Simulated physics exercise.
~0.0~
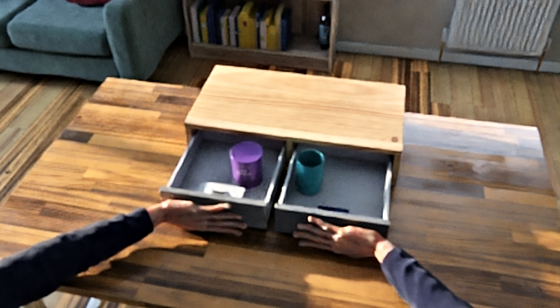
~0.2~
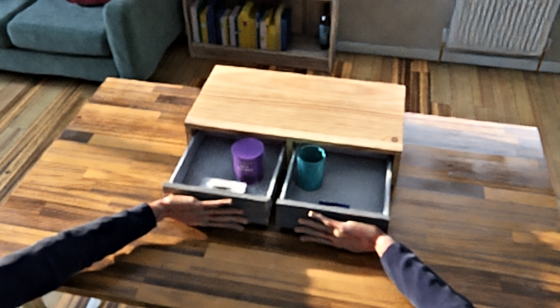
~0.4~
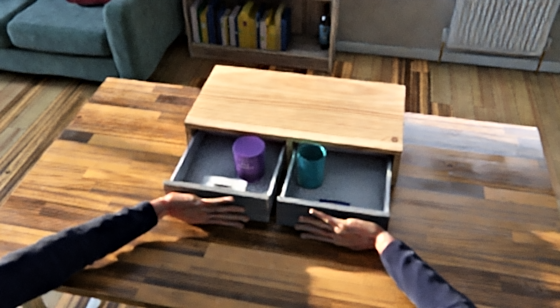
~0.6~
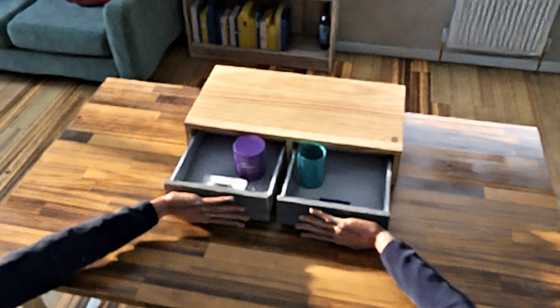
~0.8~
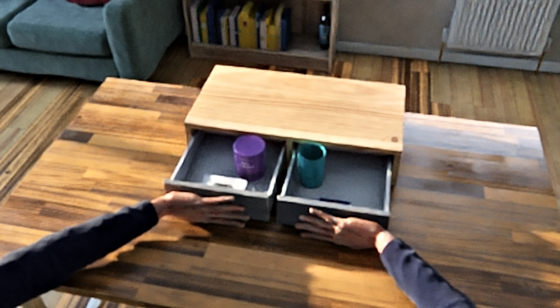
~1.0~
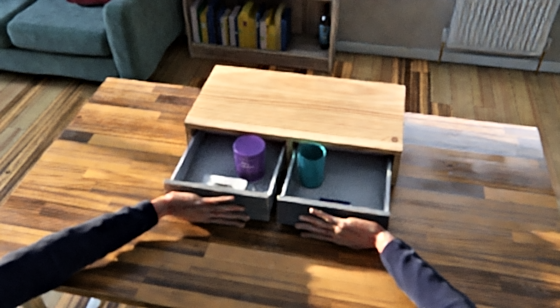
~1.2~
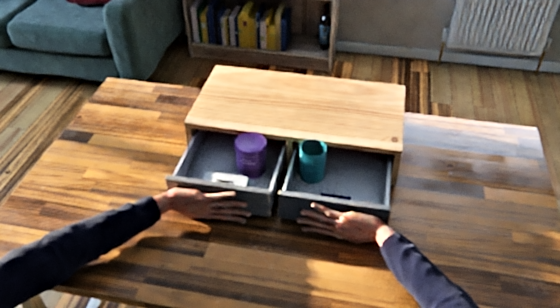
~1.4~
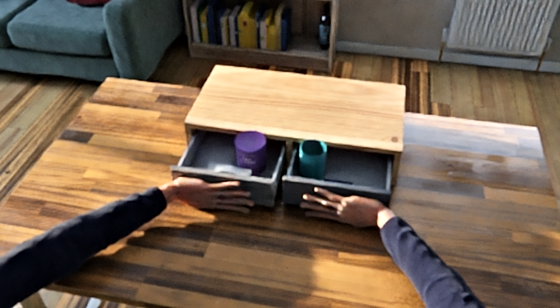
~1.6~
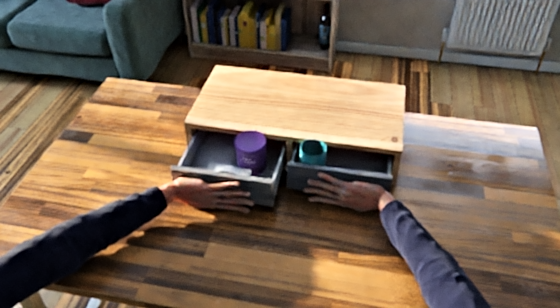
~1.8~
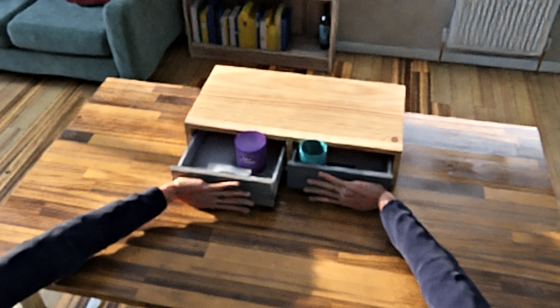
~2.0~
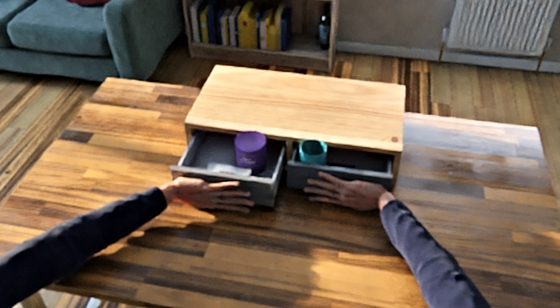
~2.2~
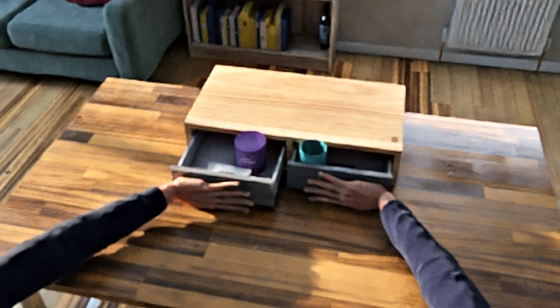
Two hands pushing side-by-side drawers holding a purple pot and a teal cup partway into a wooden chest, leaving both ajar.
